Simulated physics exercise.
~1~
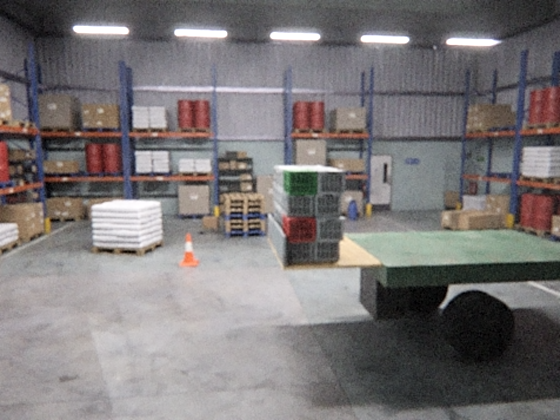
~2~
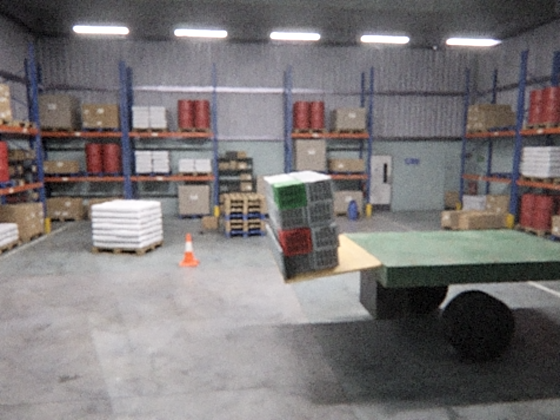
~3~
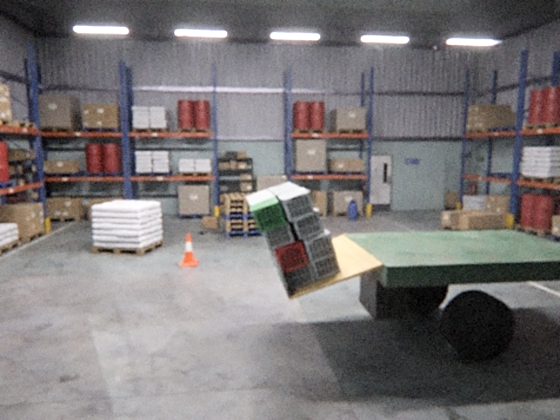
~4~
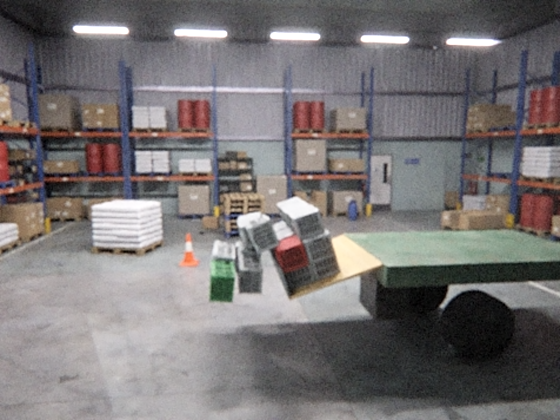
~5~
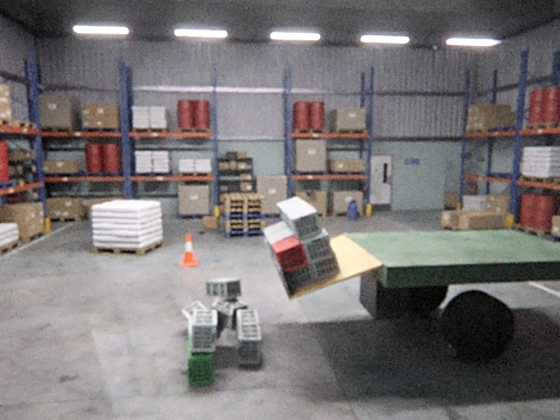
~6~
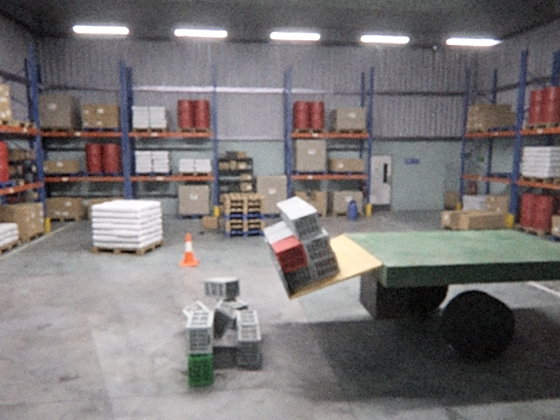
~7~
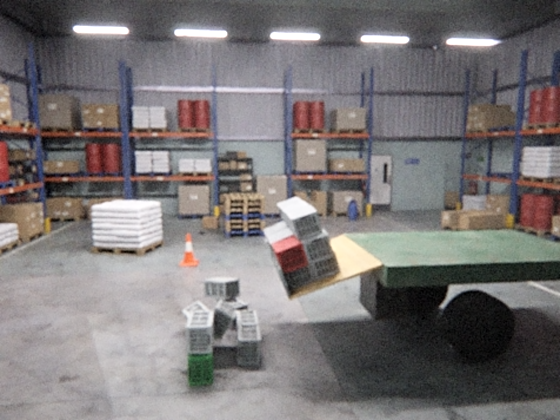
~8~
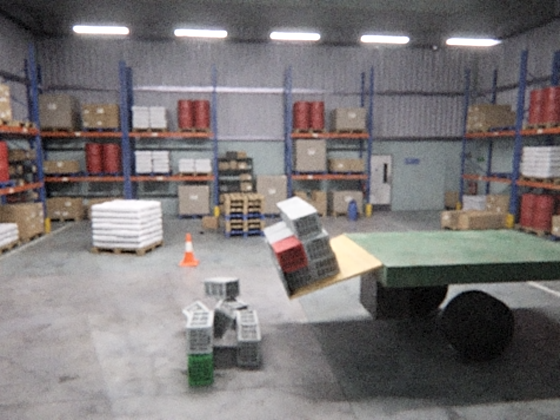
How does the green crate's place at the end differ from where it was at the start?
At the start it is near the top of the stack on the flap. At the end it lies on the floor, lower and to the left, at the bottom of the fallen crates.
